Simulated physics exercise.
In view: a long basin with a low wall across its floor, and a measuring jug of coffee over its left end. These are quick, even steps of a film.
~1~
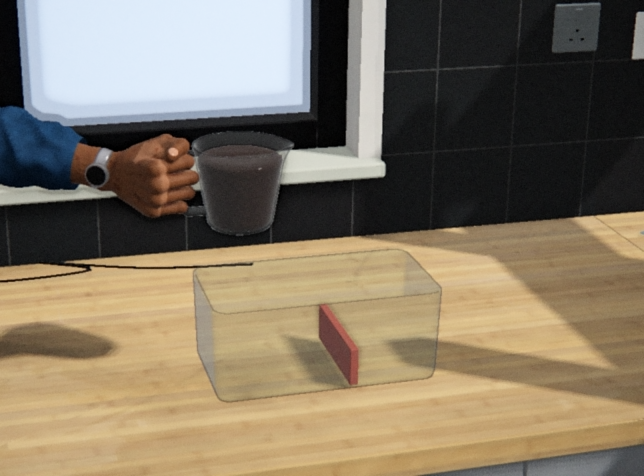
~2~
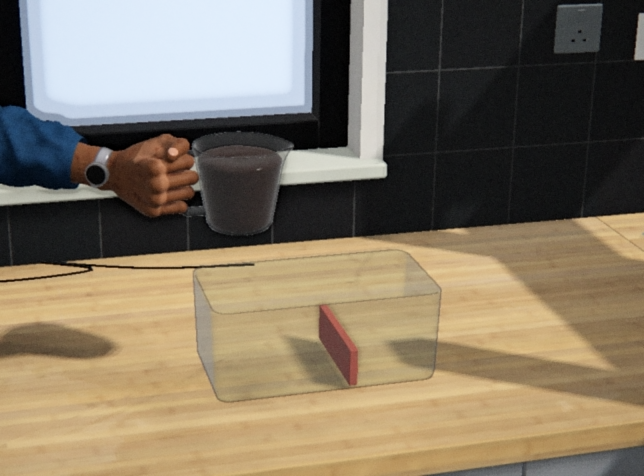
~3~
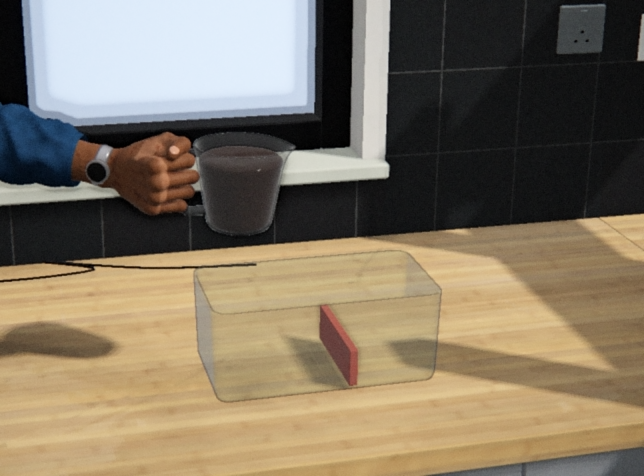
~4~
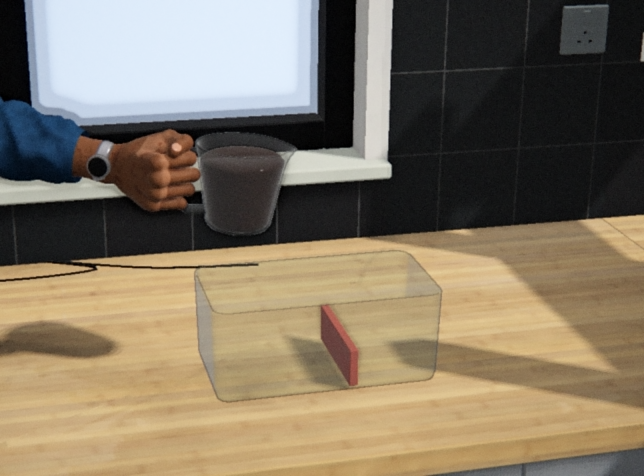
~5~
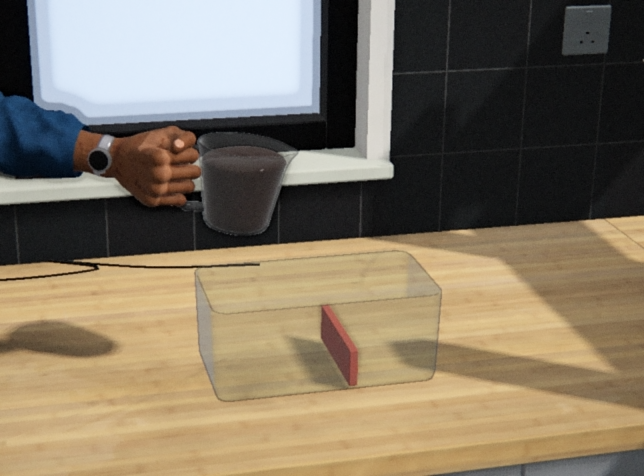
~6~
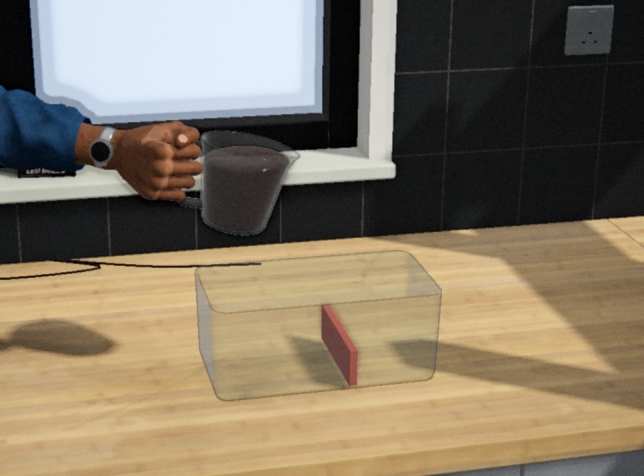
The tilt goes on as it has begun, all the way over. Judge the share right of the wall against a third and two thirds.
The share right of the wall is from a third to two thirds.
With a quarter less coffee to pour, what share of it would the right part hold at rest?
Roughly 35 in a hundred.
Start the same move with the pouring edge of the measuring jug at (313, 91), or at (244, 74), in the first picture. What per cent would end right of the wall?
In turn 85 and 5 in a hundred.
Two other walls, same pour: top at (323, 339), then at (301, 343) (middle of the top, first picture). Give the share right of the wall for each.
Near 80 % and 90 %.
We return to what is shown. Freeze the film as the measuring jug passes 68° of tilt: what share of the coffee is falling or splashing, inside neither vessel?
Some 25 per cent.
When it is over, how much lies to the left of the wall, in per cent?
It comes to 45 per cent or so.
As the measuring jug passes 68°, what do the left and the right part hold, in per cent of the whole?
Left: 0 %. Right: 10 %.
A moment on, the measuring jug is tipped part way and 68 per cent is still to pour, 1 is left of the wall and 8 right of it.
Next, the measuring jug is tipped right over and 10 per cent is still to pour, 25 is left of the wall and 52 right of it.
Then the measuring jug is tipped right over and 0 per cent is still to pour, 46 is left of the wall and 53 right of it.
Later the measuring jug is tipped right over and 0 per cent is still to pour, 46 is left of the wall and 53 right of it.
In the end 46 per cent lies left of the wall, 53 right of it and 1 outside.
